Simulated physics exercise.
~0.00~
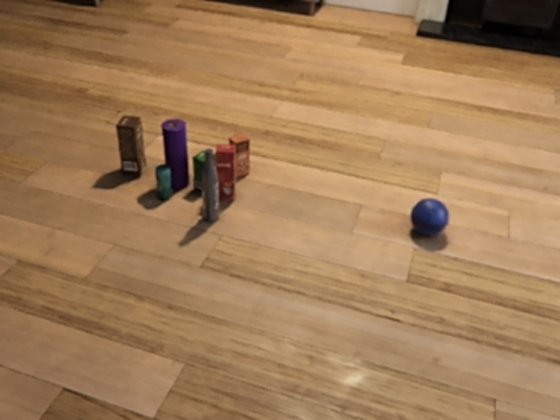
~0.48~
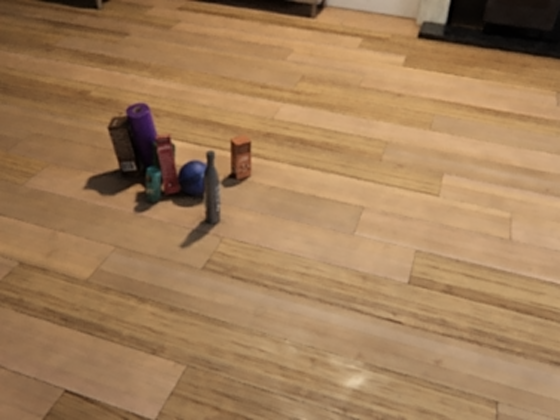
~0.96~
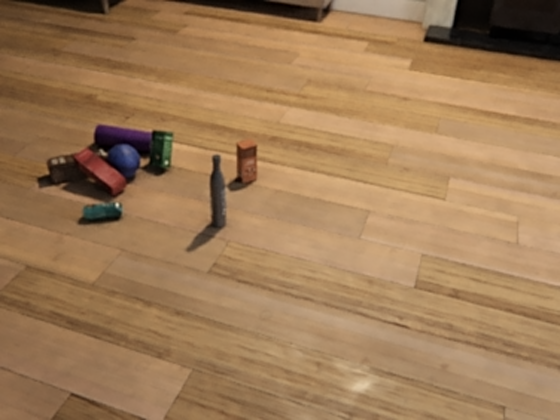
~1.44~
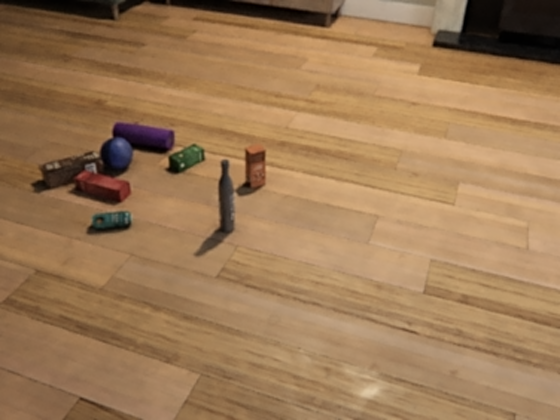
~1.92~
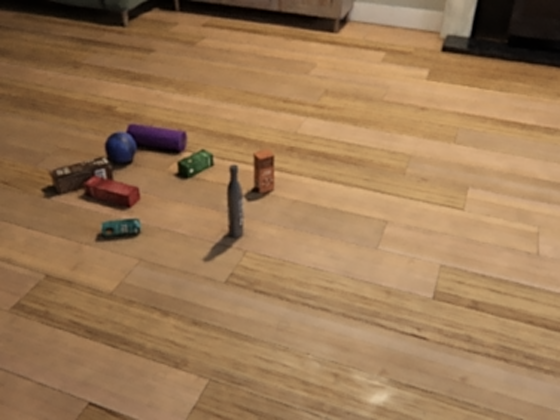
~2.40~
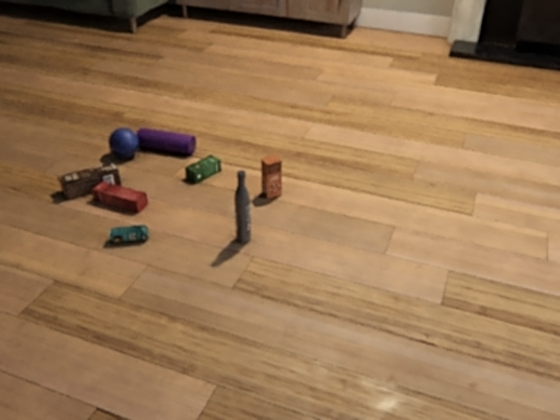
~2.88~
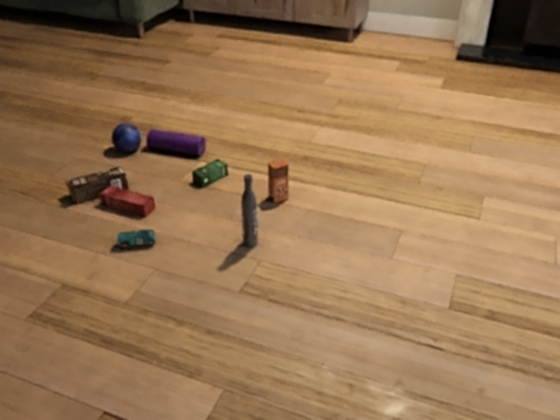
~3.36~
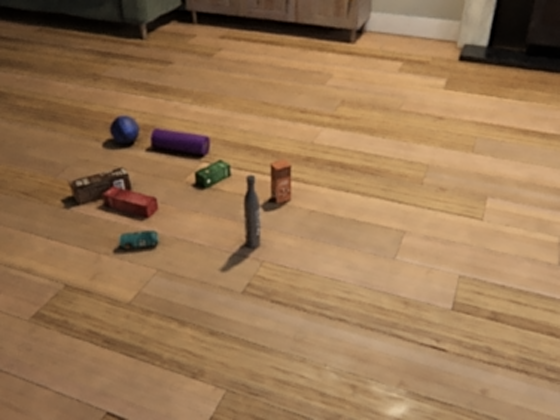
A blue ball rolls left into standing objects, toppling five and leaving two upright.
